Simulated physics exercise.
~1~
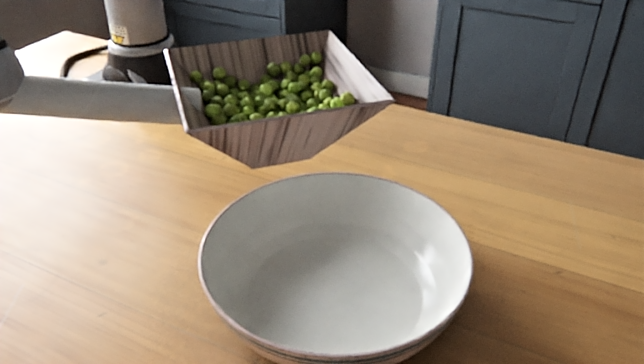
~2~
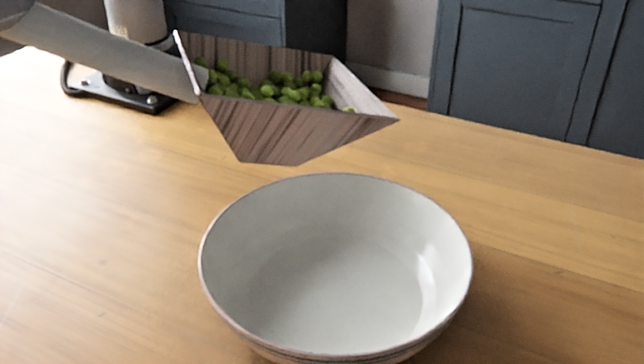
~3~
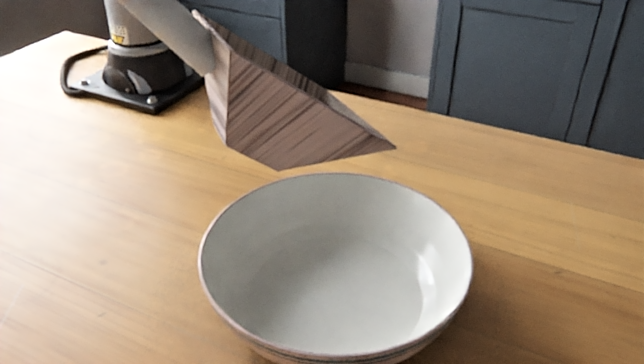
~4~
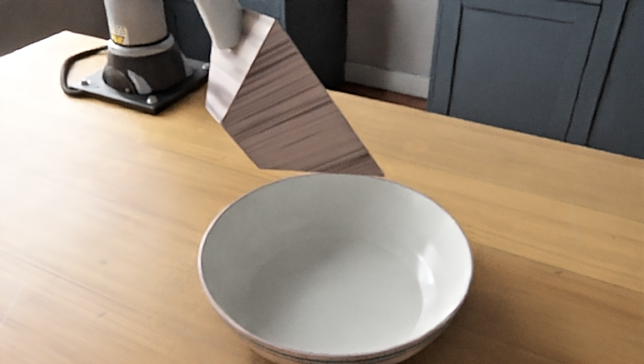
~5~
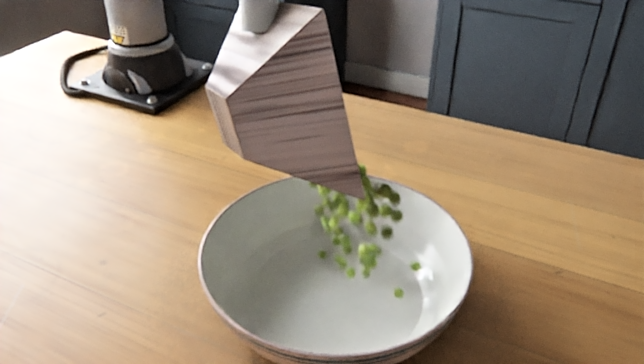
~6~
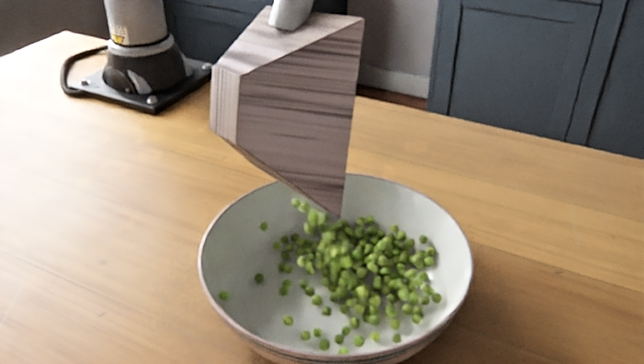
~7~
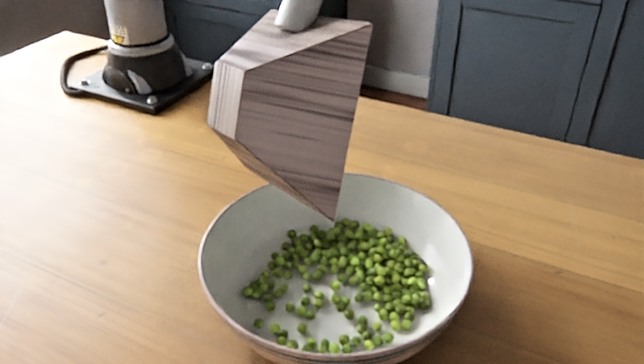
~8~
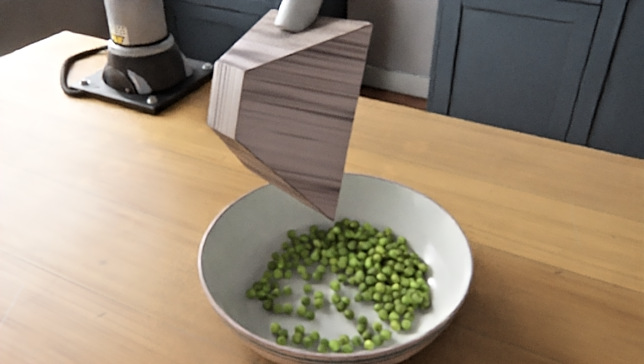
Wood-grained scoop on a robot arm tipping steeply and pouring green peas into a wide pale bowl, where they settle.
